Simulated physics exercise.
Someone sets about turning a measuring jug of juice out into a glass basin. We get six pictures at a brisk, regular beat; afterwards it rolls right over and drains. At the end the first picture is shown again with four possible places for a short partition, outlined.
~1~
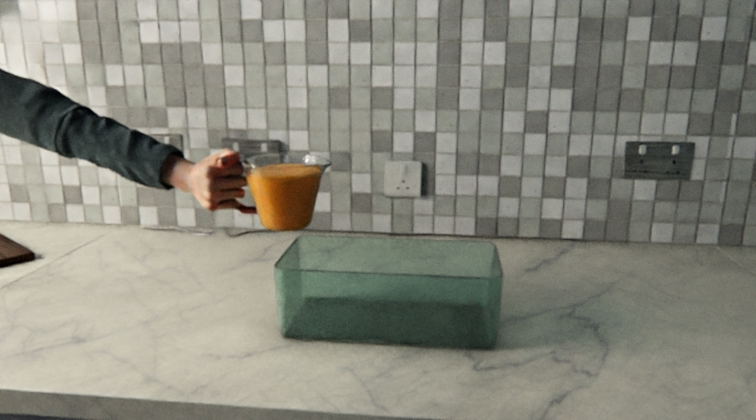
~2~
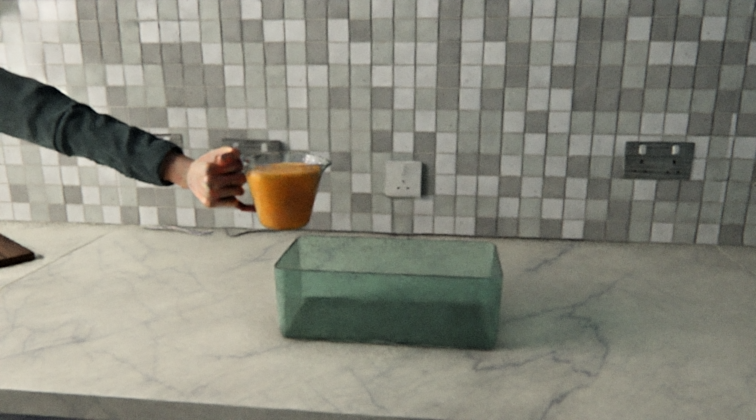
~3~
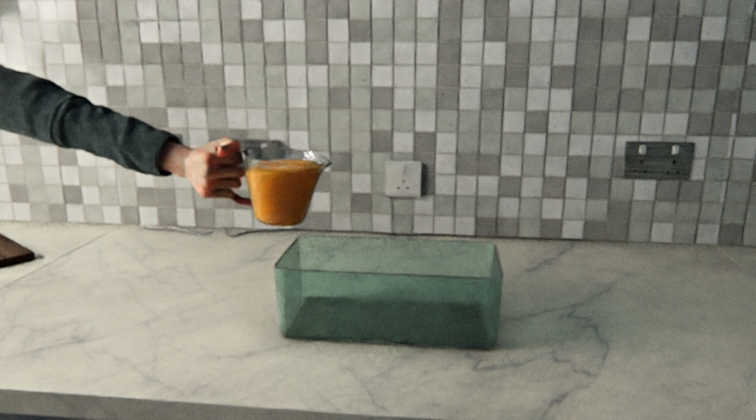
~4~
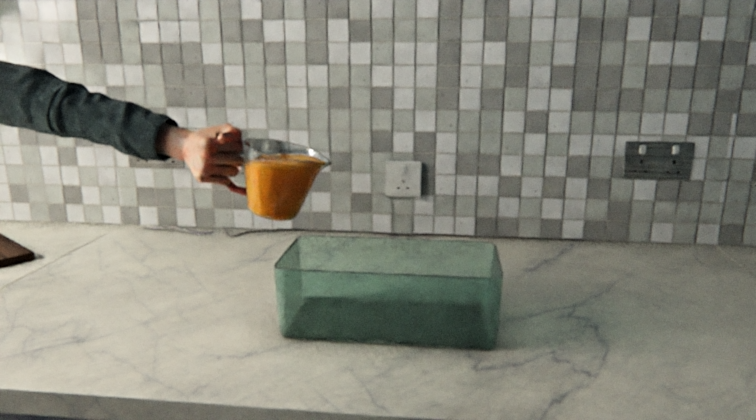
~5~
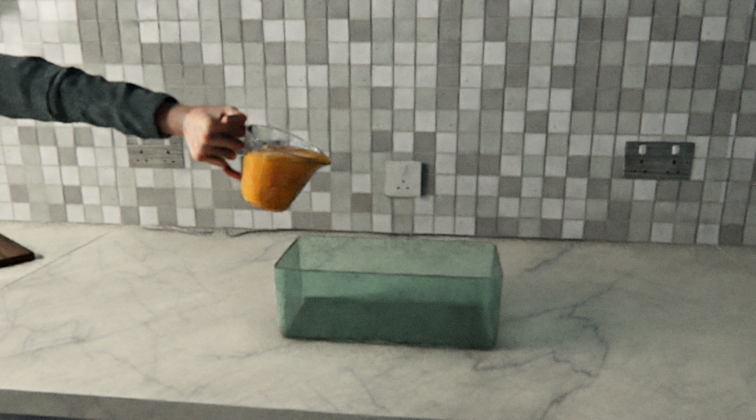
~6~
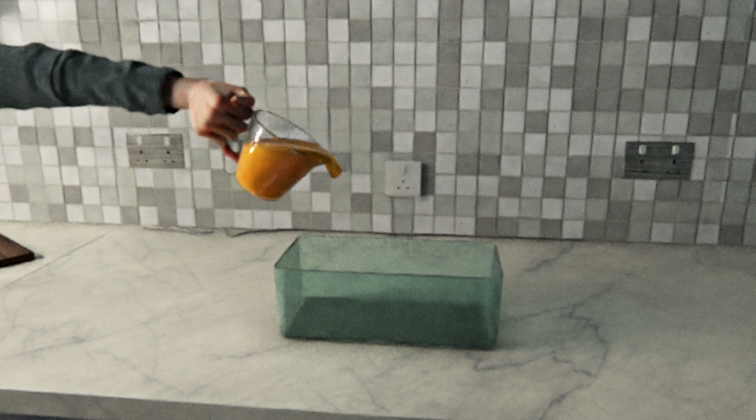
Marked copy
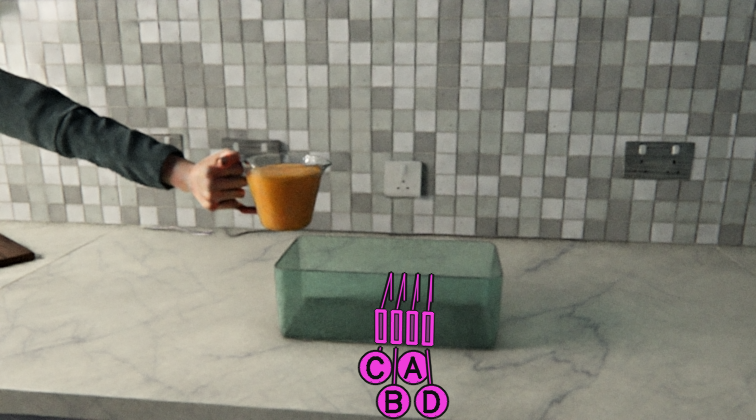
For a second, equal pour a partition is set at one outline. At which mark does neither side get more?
Best: B.
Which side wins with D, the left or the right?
The left side.
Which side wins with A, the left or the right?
The left side.
On the marked copy, A at (411, 349); B at (395, 348); C at (380, 347); D at (427, 350).
With A, about 90 % ends left of the wall and 6 % right of it; 4 % is lost outside.
With B, about 48 % ends left of the wall and 50 % right of it.
With C, about 13 % ends left of the wall and 85 % right of it.
With D, about 89 % ends left of the wall and 5 % right of it; 6 % is lost outside.
